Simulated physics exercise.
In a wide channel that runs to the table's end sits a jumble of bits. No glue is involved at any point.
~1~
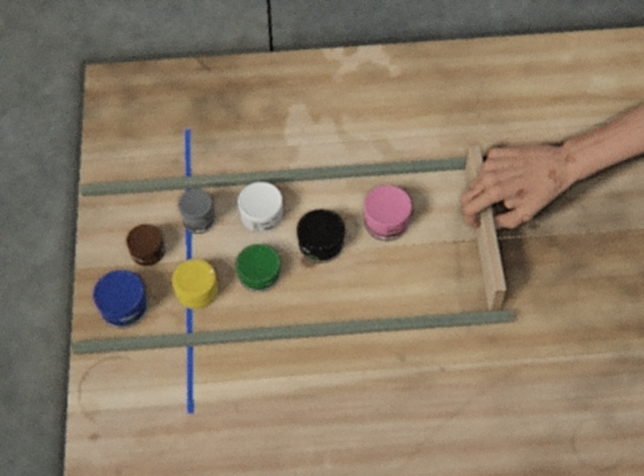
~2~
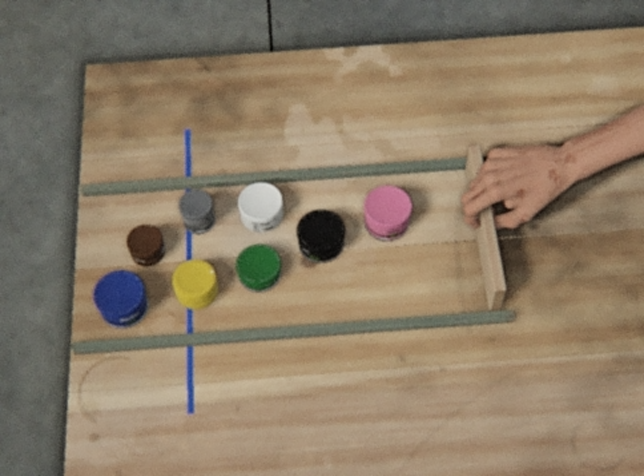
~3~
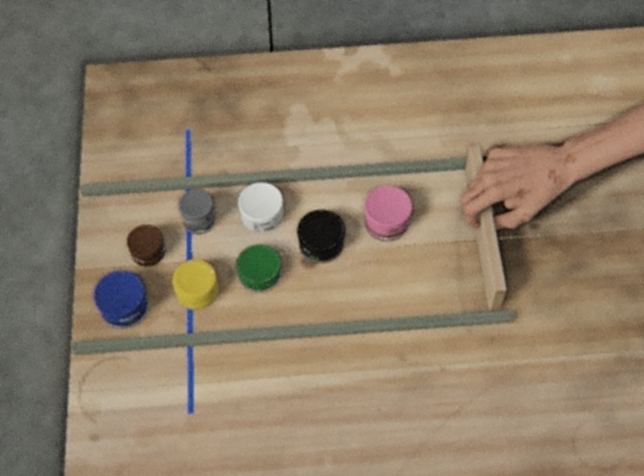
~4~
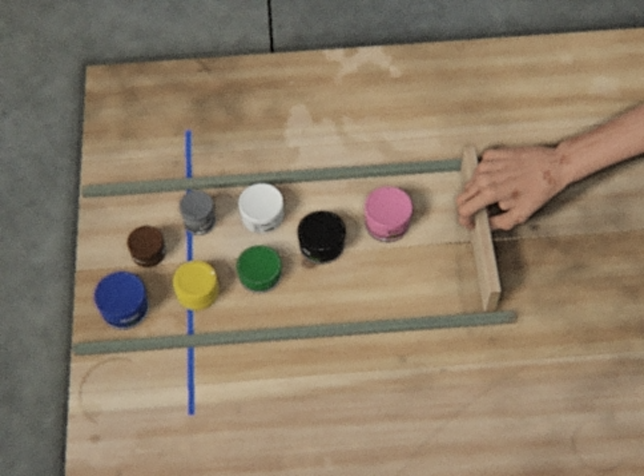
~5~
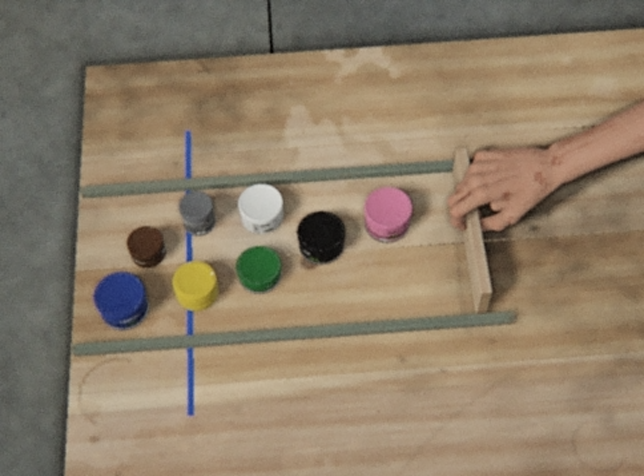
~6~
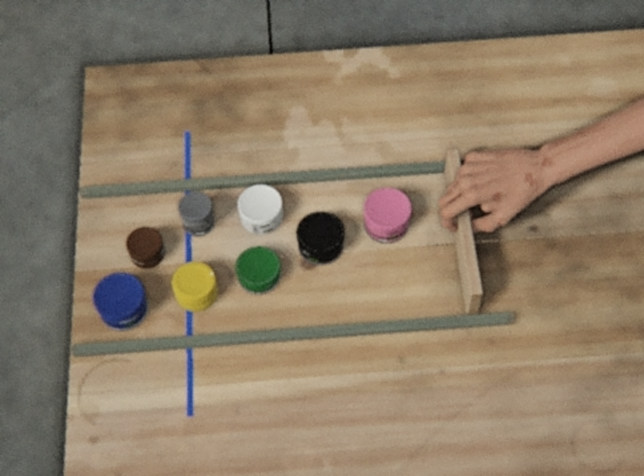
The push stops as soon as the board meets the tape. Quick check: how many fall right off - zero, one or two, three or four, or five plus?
Zero.
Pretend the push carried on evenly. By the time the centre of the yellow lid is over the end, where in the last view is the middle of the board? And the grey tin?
Roughly (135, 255); roughly (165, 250).
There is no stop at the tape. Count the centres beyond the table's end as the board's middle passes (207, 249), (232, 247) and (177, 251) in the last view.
Counts by place: 0 / 0 / 1.
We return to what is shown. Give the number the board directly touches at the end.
Number: 3.
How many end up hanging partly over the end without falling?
You'd get 1.
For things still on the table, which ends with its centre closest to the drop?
Closest in the end is the blue tin.
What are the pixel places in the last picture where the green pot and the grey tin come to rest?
The first ends close to (166, 317), the second close to (97, 218).
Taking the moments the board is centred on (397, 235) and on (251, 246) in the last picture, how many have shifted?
The number moved is 1 and then 6.
Early on, none off yet; blue tin at rest near (121, 302); brown tub at rest near (146, 248); yellow lid at rest near (195, 287).
A while later, none off yet; blue tin at rest near (121, 302); brown tub at rest near (146, 248); yellow lid travelled a little near (179, 295).
Finally, the number that fall off is zero.
